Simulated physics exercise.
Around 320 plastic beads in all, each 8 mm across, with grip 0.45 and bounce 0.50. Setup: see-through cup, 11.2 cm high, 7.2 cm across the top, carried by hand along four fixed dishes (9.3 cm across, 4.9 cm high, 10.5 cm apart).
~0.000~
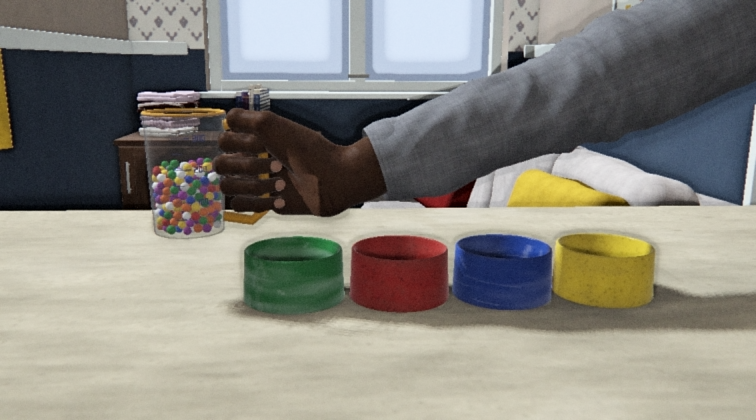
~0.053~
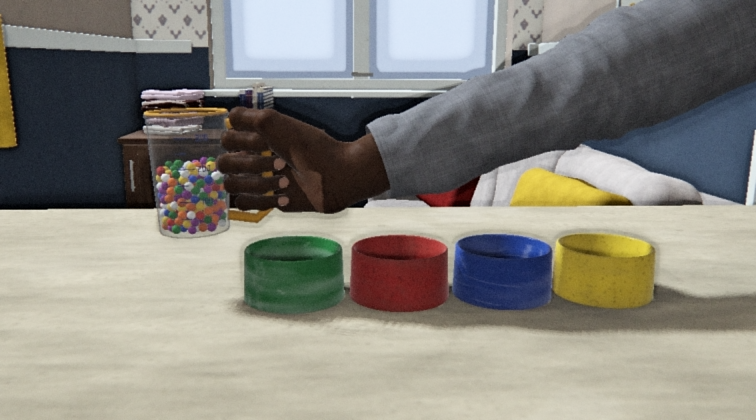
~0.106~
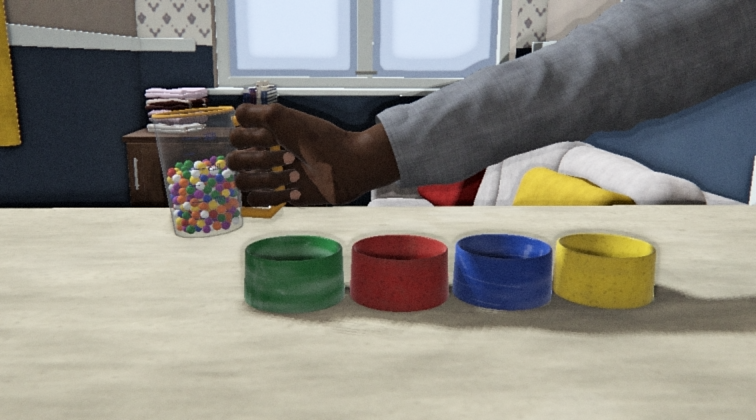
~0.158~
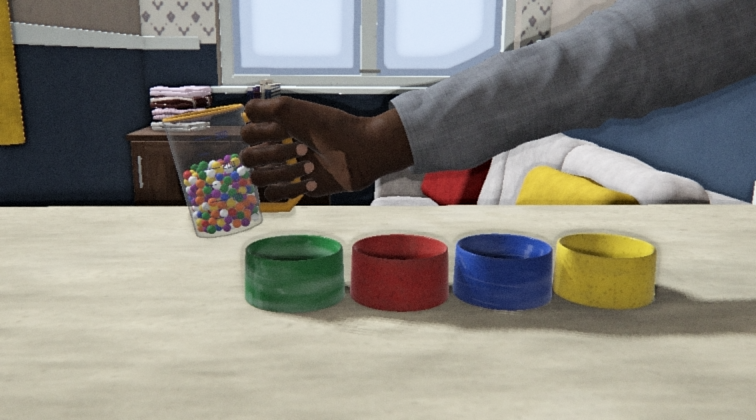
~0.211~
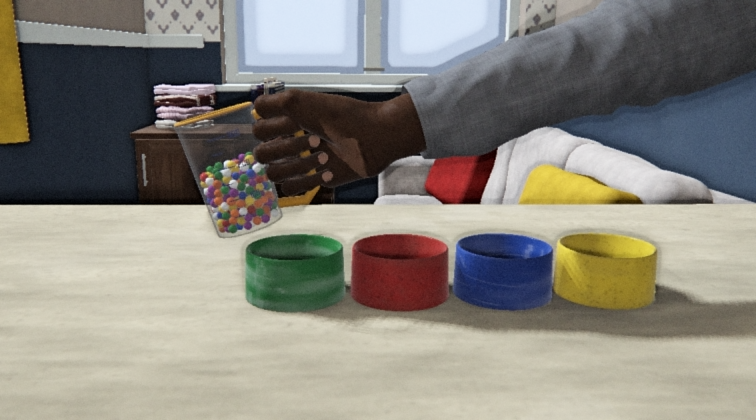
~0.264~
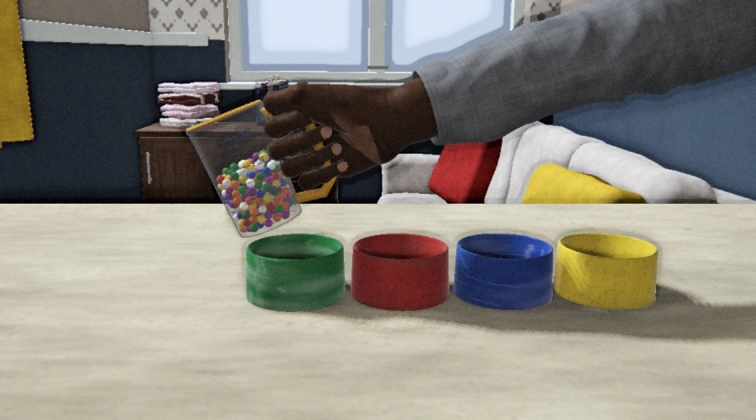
On a pale tabletop, a hand moves a see-through cup of colourful beads right, tilting it leftward.
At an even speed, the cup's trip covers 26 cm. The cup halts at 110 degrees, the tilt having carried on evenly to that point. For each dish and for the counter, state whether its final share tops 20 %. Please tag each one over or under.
Red dish - over; blue dish - under; green dish - under; yellow dish - under; counter - under.
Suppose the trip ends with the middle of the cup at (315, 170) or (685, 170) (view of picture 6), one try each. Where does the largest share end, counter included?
Counter, then blue.
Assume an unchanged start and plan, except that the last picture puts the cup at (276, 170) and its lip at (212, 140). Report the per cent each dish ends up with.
Red: 100 / blue: 0 / green: 0 / yellow: 0.
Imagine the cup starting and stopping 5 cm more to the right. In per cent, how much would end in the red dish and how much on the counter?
Shares would be red 80 and counter 20.
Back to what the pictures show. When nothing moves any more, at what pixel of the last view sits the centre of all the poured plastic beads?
Close to pixel (392, 271).
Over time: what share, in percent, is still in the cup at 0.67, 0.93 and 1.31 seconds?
In turn: 100 %, 100 %, 75 %.
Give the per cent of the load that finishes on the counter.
0 per cent.
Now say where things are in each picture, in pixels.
In the first frame, cup at (187, 172), tilt 0 degrees, lip at (144, 113), moved 0.0 cm; middle of the pieces at (190, 195); green dish at (294, 249); red dish at (400, 248); blue dish at (503, 247); yellow dish at (605, 245).
In the second frame, cup at (191, 172), tilt 1 degrees, lip at (147, 113), moved 0.3 cm; middle of the pieces at (194, 195).
In the third frame, cup at (202, 172), tilt 5 degrees, lip at (155, 116), moved 1.3 cm; middle of the pieces at (206, 194).
In the fourth frame, cup at (217, 171), tilt 10 degrees, lip at (165, 120), moved 2.6 cm; middle of the pieces at (223, 193).
In the fifth frame, cup at (232, 171), tilt 16 degrees, lip at (177, 125), moved 4.1 cm; middle of the pieces at (241, 192).
In the sixth frame, cup at (248, 170), tilt 22 degrees, lip at (189, 130), moved 5.5 cm; middle of the pieces at (258, 191); green dish at (295, 247); red dish at (401, 246); blue dish at (505, 246); yellow dish at (607, 246). The cup turns about 105 degrees a second and travels 27 cm a second.
Then, at 0.67 s, tilt 65 degrees; cup holds 100 %.
After 0.93 s, tilt 92 degrees; cup holds 100 %.
Then, at 1.31 s, tilt 110 degrees; cup holds 75 %, red 25 %.
At rest (2.7 s), red 100 %, blue 0 %, green 0 %, yellow 0 %, counter 0 %.
